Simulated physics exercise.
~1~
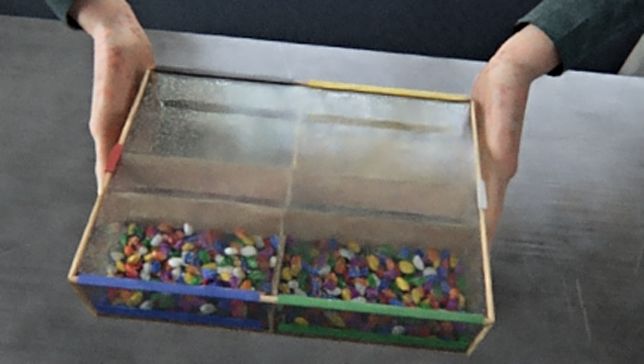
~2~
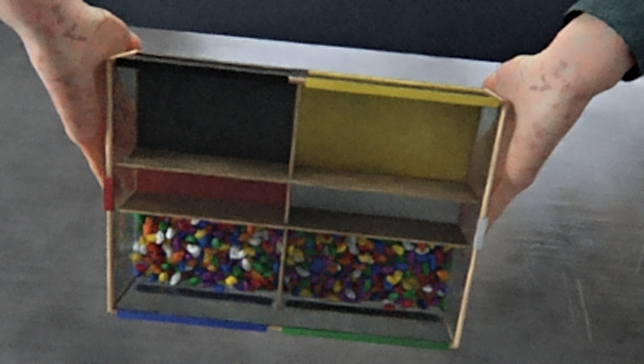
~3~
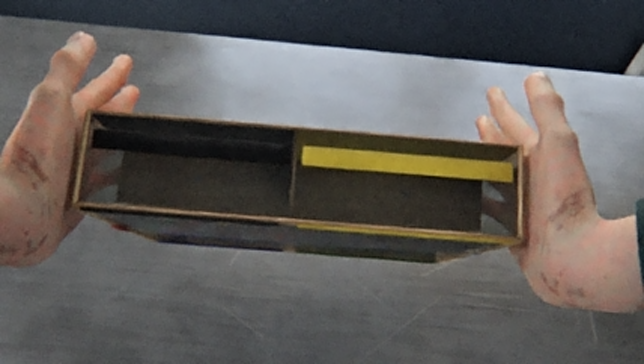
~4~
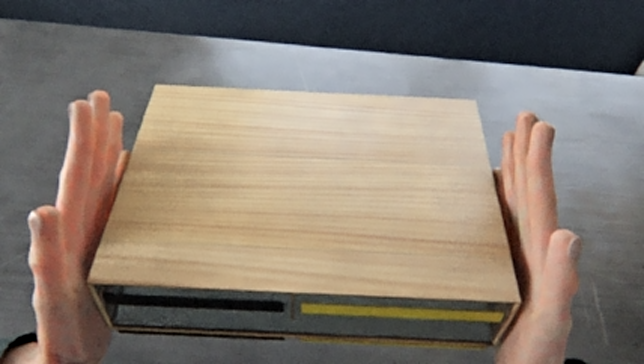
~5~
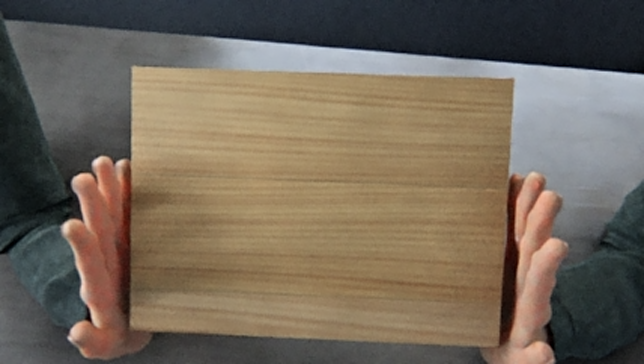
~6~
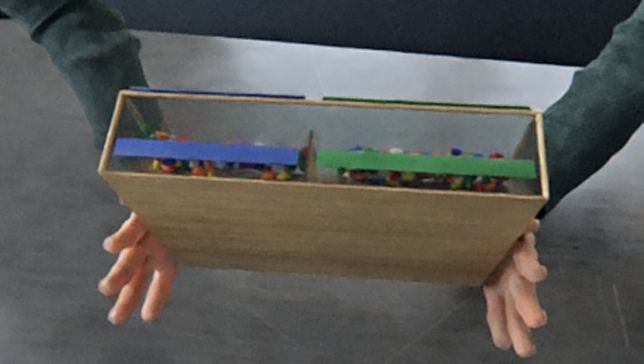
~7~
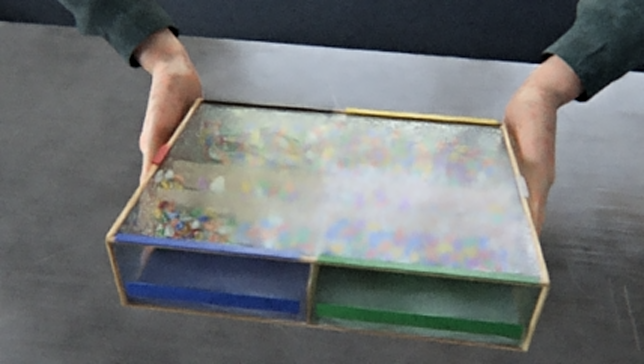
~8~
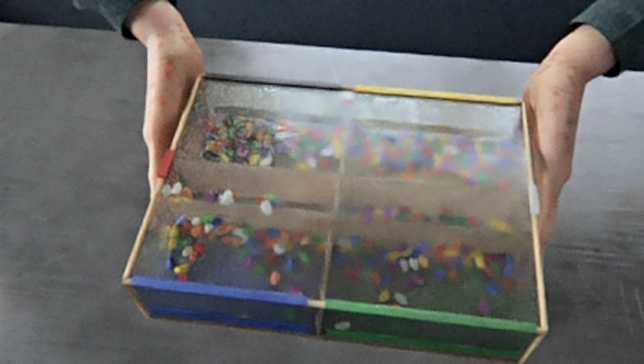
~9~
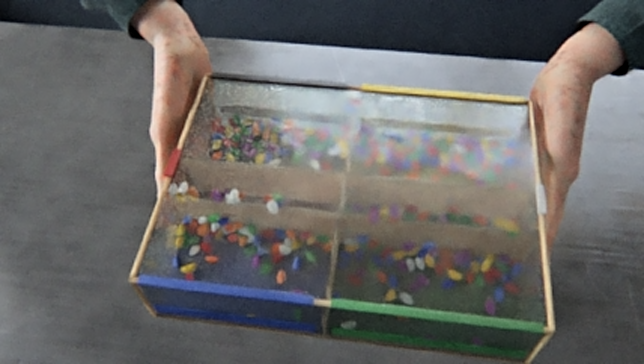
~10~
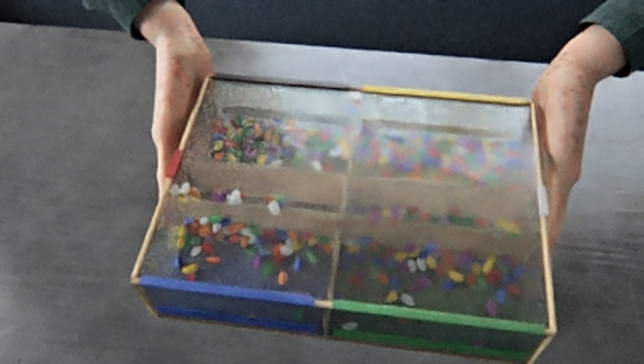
The clip opens on two hands holding a shallow, clear-lidded box of colourful jelly beans, piled in the compartments marked blue and green at the near side. The hands tip the box up, showing empty compartments marked black and yellow at the far side and narrow middle ones marked red and white. They keep turning it over until its plain wooden base fills the view. The rotation continues, bringing the blue and green edge around and the lid back on top. The box comes to rest level, still held, with beans scattered through both far and near compartments and only a few in the middle.
